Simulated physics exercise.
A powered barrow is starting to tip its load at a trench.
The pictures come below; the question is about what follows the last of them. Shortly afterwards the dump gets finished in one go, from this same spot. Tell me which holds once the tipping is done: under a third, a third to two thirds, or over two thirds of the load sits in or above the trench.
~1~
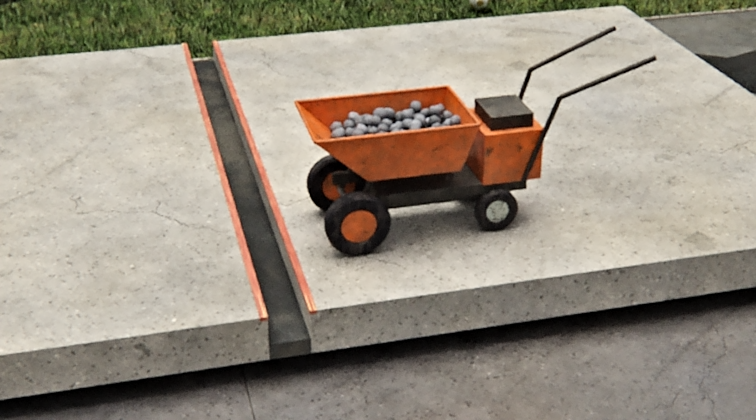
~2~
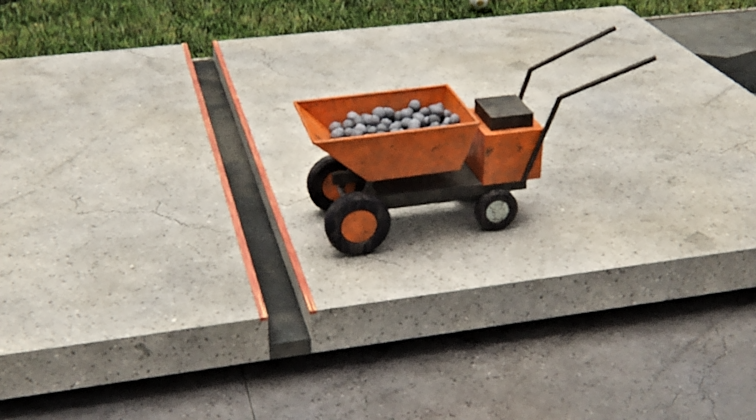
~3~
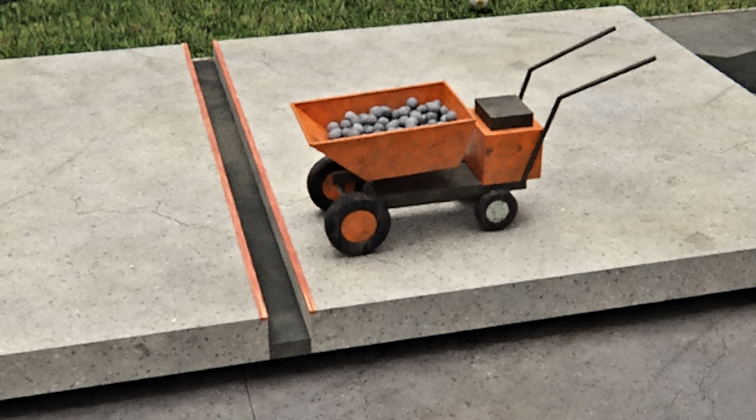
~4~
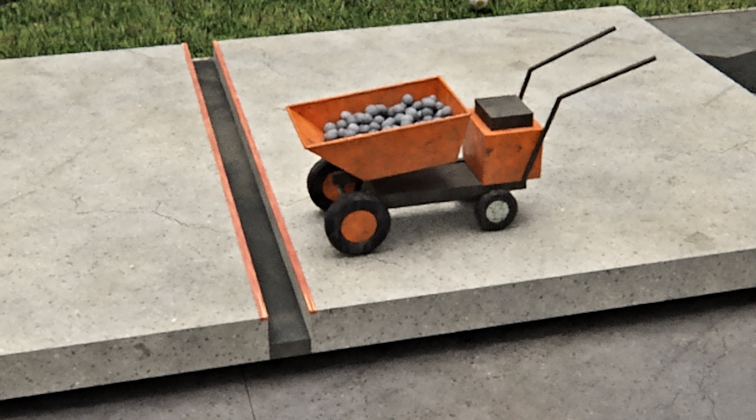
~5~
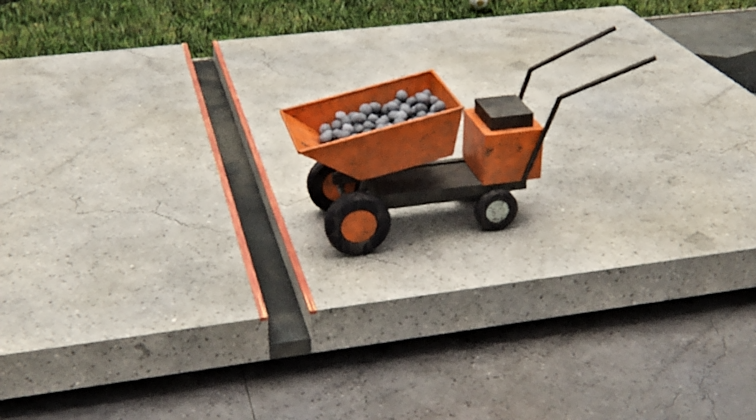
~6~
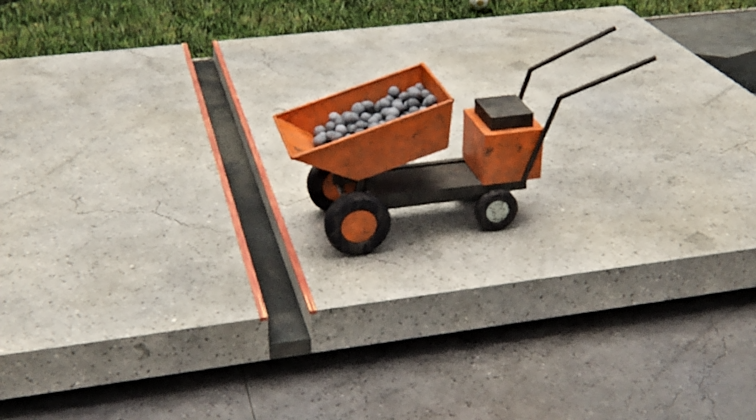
Fails to reach a third.
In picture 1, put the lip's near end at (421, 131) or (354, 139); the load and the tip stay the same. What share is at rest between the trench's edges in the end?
First spot: About 30 percent; second spot: About 70 percent.
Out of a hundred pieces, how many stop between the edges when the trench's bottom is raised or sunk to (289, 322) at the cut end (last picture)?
The share comes out near 0 percent.
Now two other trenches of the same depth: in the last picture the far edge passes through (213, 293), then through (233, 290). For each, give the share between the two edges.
About 80 and 50 per cent.
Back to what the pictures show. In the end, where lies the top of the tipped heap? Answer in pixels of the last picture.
Summit in the final view: Around (211, 231).
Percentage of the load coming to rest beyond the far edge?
About 75 %.
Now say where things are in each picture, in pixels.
The first frame shows lip of the skip at (316, 143), level; top of the load at (408, 125), round cobbles; first edge of the trench at (302, 280); far edge at (255, 287), the trench under half as wide as the skip, and about as deep as wide.
The second frame shows lip of the skip at (314, 143), level; top of the load at (408, 124).
The third frame shows lip of the skip at (311, 145), tipped barely; top of the load at (405, 123).
The fourth frame shows lip of the skip at (306, 148), tipped a little; top of the load at (412, 115).
The fifth frame shows lip of the skip at (300, 153), tipped a little; top of the load at (421, 110).
The sixth frame shows lip of the skip at (292, 158), tipped clearly; top of the load at (413, 105); first edge of the trench at (302, 280); far edge at (255, 287).
Soon after the last picture, skip tipped steeply; all in the skip.
A little later, skip tipped right over; about two thirds in the skip; a stray few in or heaped over the trench; about a quarter beyond it; a stray few falling.
Later still, skip tipped right over; about a quarter in the skip; a stray few in or heaped over the trench; most beyond it.
At rest, skip tipped right over; about a quarter in the skip; a stray few in or heaped over the trench; most beyond it.
